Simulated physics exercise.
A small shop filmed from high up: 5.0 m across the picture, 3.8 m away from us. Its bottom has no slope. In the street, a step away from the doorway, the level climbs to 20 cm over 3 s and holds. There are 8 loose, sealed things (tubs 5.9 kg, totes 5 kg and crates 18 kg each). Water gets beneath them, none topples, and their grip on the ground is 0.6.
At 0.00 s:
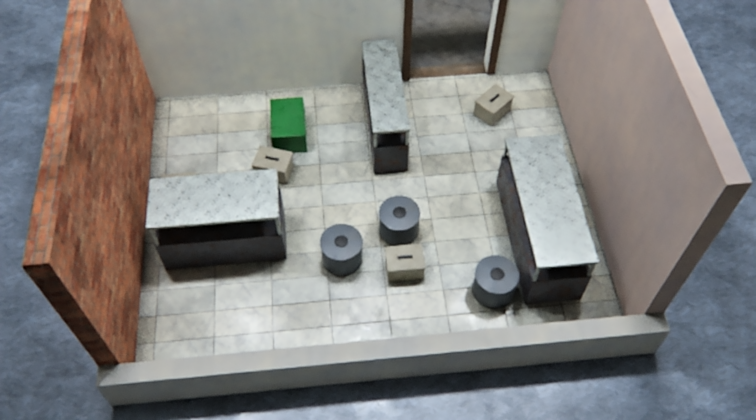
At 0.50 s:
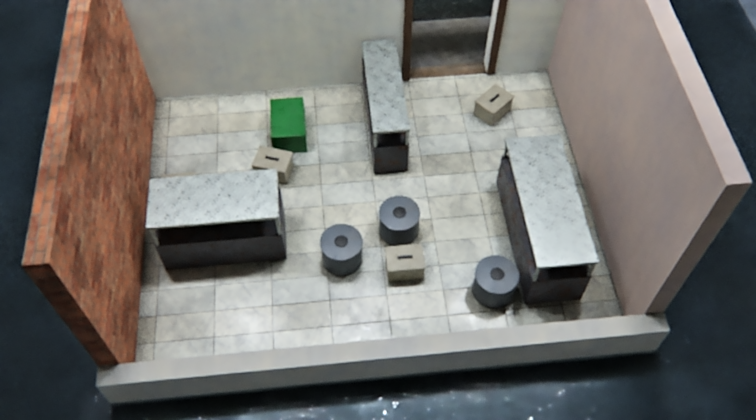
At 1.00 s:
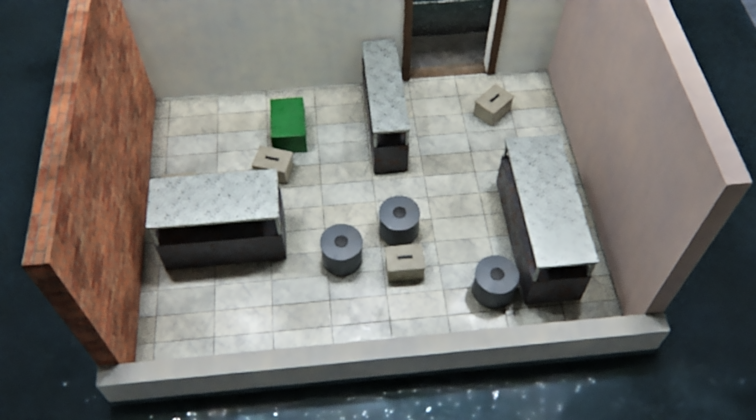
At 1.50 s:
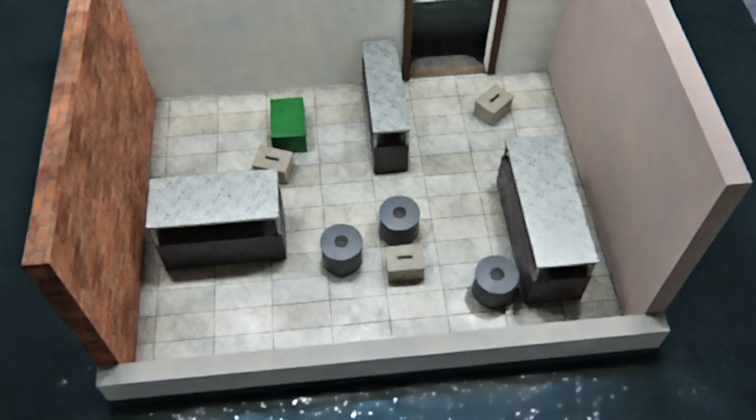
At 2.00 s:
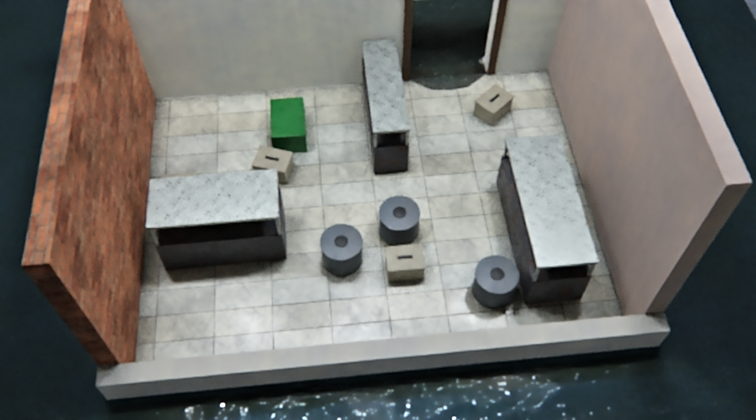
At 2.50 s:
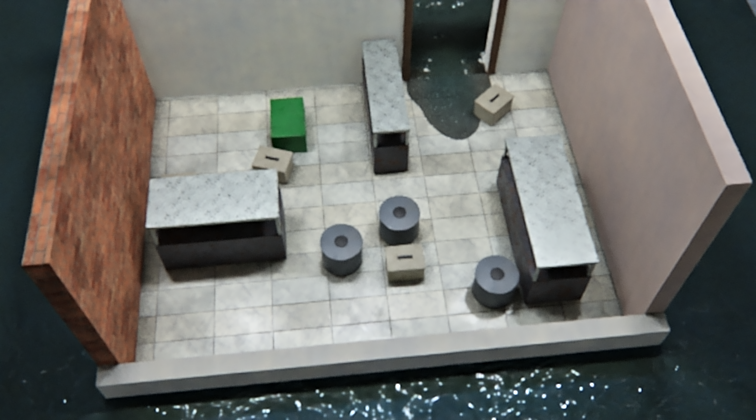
Dark water spreads around a small open-topped shop seen from high above, its pale tiled floor enclosed by a brick wall on the left and plain walls elsewhere. Marble-topped counters, grey cylinders, beige boxes and a green crate toward the back left stand on the floor. Water rises outside, then slips through the back doorway onto the tiles, while the objects and camera stay still.
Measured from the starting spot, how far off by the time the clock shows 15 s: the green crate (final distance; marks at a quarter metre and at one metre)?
The green crate barely shifts.
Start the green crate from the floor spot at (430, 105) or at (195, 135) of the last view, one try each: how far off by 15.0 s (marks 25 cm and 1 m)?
In that order: It travels far; it stays put.
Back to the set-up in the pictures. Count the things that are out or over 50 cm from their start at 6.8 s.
By then 3.
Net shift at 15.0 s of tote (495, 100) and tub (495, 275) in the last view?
In turn: 300 cm, 50 cm.
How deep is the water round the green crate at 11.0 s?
Roughly 1 cm.
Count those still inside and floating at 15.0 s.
At that moment 6.
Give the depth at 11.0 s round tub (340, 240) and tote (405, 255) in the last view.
About 4 and 10 cm.
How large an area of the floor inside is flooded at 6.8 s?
Some 11.0 m2.
After 3.5 s the green crate is near (287, 117), 0.0 m from its start, aground; 0 afloat.
After 6.8 s the green crate is near (287, 117), 0.0 m from its start, aground; 2 afloat.
After 11.0 s the green crate is near (287, 117), 0.0 m from its start, aground; 5 afloat.
After 15.0 s the green crate is near (287, 117), 0.0 m from its start, aground; 6 afloat.
